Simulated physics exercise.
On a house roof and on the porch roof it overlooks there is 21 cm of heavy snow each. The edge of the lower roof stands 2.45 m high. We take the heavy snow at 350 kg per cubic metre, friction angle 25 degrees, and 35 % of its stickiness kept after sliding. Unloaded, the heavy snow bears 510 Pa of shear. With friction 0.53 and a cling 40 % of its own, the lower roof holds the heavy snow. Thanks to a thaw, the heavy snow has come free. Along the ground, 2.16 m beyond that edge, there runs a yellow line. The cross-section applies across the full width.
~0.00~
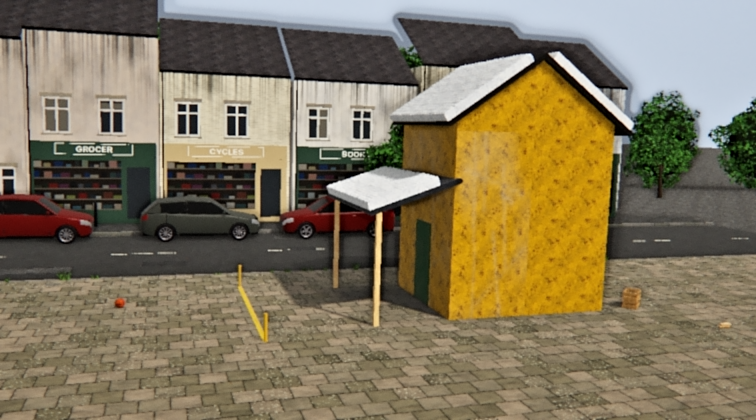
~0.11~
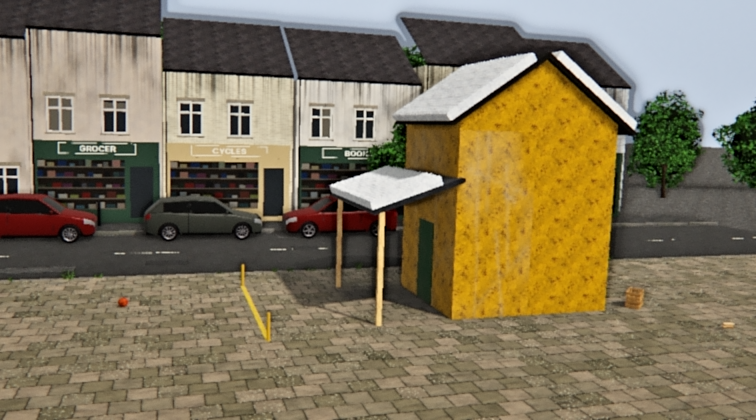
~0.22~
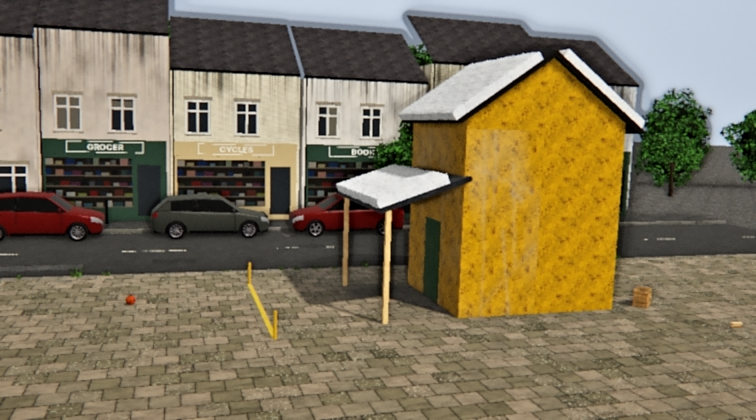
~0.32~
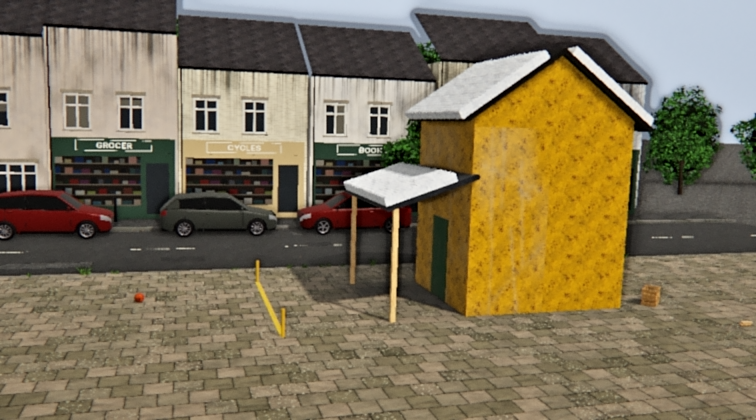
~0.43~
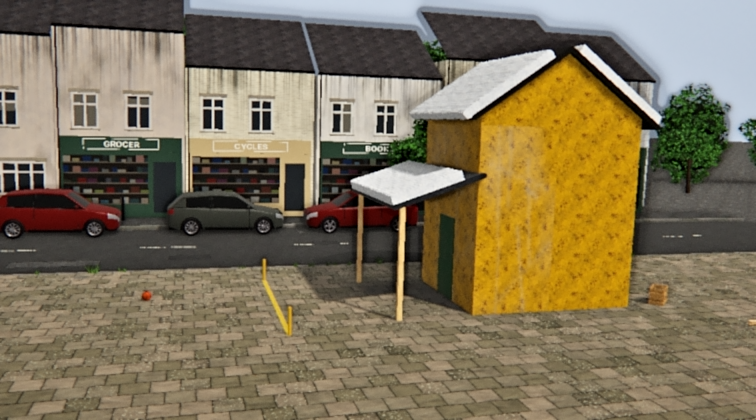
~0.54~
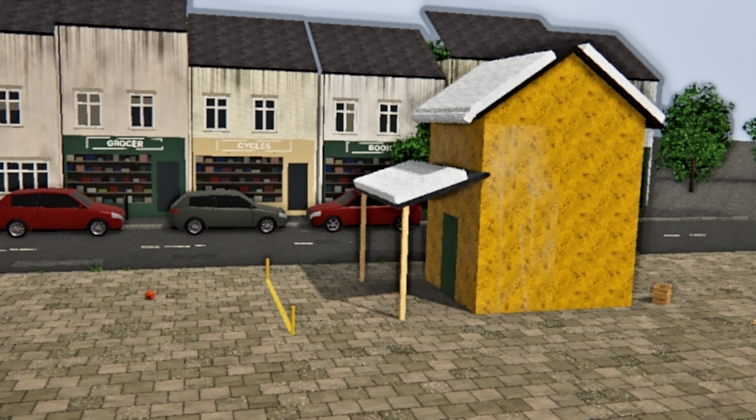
On a paved square across from a row of shops and parked cars, thick snow on the tall yellow building's roof slid slightly over the edge in one piece, then began to crack.
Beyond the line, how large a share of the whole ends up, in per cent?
Roughly 5 per cent.
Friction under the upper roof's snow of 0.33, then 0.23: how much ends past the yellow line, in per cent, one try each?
In turn about 16 %, 20 %.
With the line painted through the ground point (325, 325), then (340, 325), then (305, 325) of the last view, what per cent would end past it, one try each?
About 18 %, 25 %, 10 %.
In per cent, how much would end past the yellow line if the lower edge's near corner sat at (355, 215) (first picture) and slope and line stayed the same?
It would come to roughly 3 percent.
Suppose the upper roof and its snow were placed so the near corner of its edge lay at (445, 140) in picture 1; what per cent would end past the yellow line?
In that case it would be around 0 percent.
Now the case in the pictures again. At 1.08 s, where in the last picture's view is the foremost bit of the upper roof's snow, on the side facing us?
At roughly (431, 180).
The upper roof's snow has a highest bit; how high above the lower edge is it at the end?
Roughly 0.8 m.
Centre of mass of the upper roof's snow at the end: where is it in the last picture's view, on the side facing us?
Roughly pixel (360, 275) on the near face.
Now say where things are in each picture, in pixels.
In the first picture, foremost bit of the heavy snow at (447, 115).
In the second picture, foremost bit of the heavy snow at (450, 118), its middle shifted 8 mm.
In the third picture, foremost bit of the heavy snow at (456, 117), its middle shifted 3.1 cm, 1 % of it past the upper edge, in one piece.
In the fourth picture, foremost bit of the heavy snow at (462, 113), its middle shifted 7.1 cm, 3 % of it past the upper edge, in one piece.
In the fifth picture, foremost bit of the heavy snow at (467, 112), its middle shifted 13 cm, 5 % of it past the upper edge, in one piece.
In the sixth picture, foremost bit of the heavy snow at (466, 115), its middle shifted 21 cm, 9 % of it past the upper edge, cracking.
After 1.08 s, none is below the lower edge and 0 % is past the line.
After 1.72 s, none is below the lower edge and 0 % is past the line.
After 2.36 s, 14 % is below the lower edge and 0 % is past the line.
After 3.00 s, 53 % is below the lower edge and 3 % is past the line.
After 3.70 s, 53 % is below the lower edge and 5 % is past the line.
